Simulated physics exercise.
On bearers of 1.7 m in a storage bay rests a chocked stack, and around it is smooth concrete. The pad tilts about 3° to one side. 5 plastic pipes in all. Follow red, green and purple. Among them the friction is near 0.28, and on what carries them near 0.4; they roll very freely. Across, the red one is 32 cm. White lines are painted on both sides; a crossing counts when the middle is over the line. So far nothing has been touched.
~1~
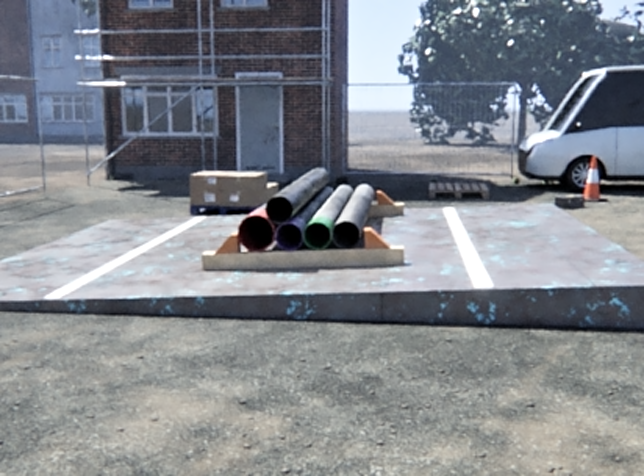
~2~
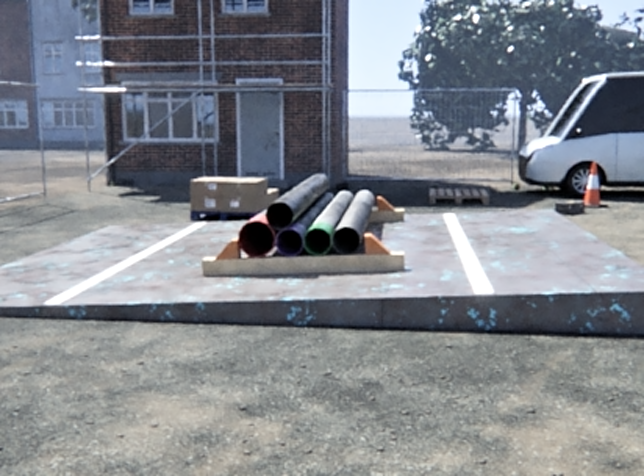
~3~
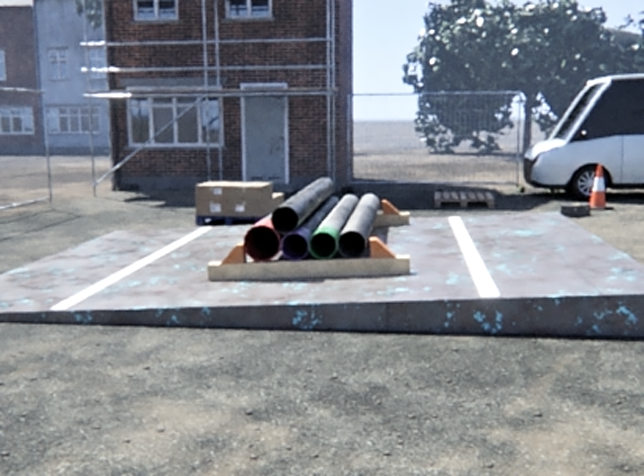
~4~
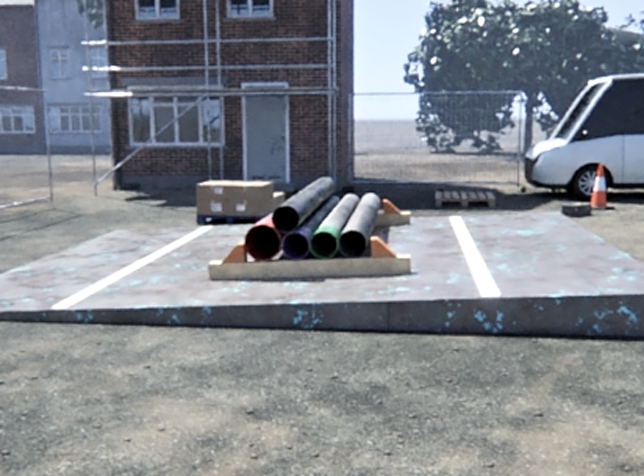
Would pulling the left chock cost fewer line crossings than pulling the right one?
No: Pull the one on the right.
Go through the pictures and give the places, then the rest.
Red (256, 234), green (317, 236), purple (289, 237); the pad slopes 3° down to the left; 4 of the 5 form the bottom row; nothing moves, in the first frame.
Red (256, 239), green (317, 242), purple (289, 243); all still, in the second frame.
Red (261, 244), green (323, 246), purple (294, 247); both chocks in; lines at (96, 274) and (473, 263); at rest, in the third frame.
Red (262, 243), green (323, 245), purple (295, 246); at rest, in the fourth frame.
Chock on the left freed, after 2.8 s, red is past the left line; green is on the bearers, 70 cm from the bearers' left end, rolling left; purple is on the bearers, 50 cm from the bearers' left end, rolling left; 1 of 5 has crossed.
Chock on the left freed, at the end, red is past the left line; green is past the left line; purple is past the left line; 5 of 5 have crossed.
Chock on the right freed, after 0.8 s, red is on the bearers, 50 cm from the bearers' left end; green is on the bearers, 70 cm from the bearers' right end; purple is on the bearers, 75 cm from the bearers' left end; 0 of 5 have crossed.
Chock on the right freed, at the end, red is on the bearers, 50 cm from the bearers' left end; green is on the bearers, 70 cm from the bearers' right end; purple is on the bearers, 75 cm from the bearers' left end; 0 of 5 have crossed.
